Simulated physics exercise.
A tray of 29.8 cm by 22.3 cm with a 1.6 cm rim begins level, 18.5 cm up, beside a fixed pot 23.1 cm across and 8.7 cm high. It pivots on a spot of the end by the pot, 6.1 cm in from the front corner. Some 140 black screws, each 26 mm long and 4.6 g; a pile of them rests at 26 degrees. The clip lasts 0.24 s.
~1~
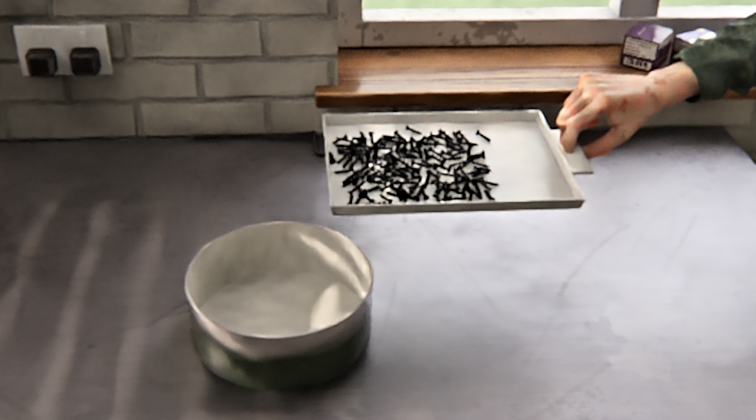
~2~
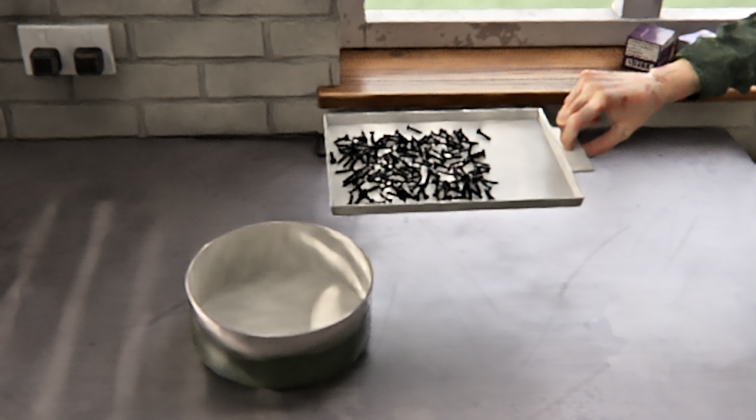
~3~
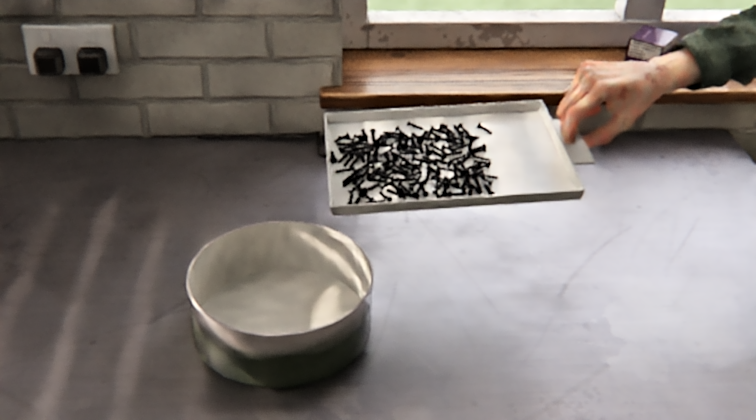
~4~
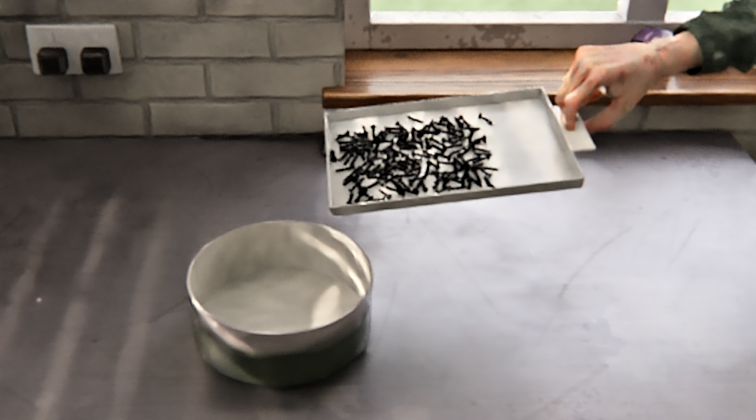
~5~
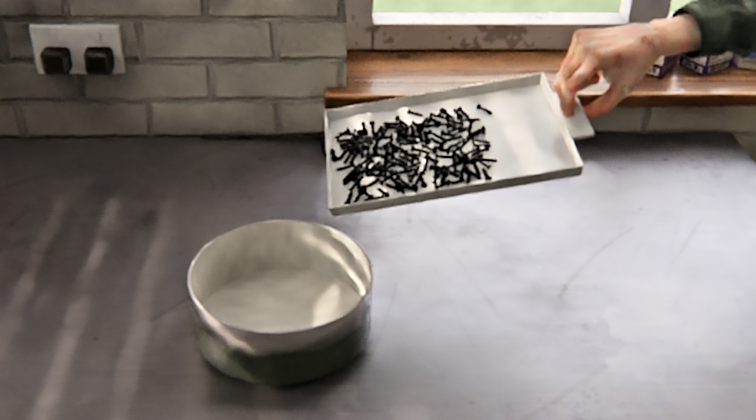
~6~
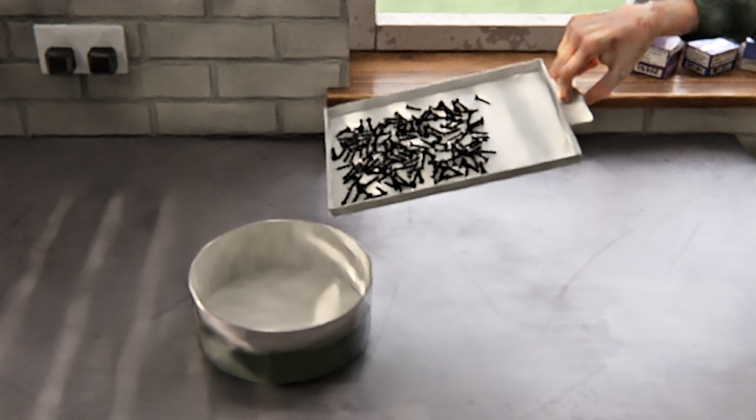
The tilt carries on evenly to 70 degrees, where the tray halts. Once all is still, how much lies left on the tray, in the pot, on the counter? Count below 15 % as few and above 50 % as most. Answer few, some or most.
Left on the tray: Some; in the pot: Most; on the counter: Few.
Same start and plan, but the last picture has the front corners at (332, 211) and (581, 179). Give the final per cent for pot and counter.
Pot 80, counter 5.
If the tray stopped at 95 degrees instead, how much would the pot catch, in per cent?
It would be near 95 per cent.
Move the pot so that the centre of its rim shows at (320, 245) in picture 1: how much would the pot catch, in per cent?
Some 75 per cent.
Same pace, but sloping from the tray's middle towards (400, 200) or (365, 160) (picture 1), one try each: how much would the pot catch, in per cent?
About 85 and 35 per cent.
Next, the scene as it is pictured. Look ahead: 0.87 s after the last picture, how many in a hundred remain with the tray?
Roughly 45 per cent.
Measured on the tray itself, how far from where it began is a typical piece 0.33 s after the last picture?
Some 5 cm.
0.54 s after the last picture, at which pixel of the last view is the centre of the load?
Around (333, 166).
Then, 0.33 s after the last picture, tilt 42 degrees; the tray holds 100 %, the pot 0 %.
Then, 0.54 s after the last picture, tilt 60 degrees; the tray holds 100 %, the pot 0 %.
Then, 0.87 s after the last picture, tilt 70 degrees; the tray holds 45 %, the pot 45 %.
In the end, tray 40 %, pot 60 %, counter 0 %.
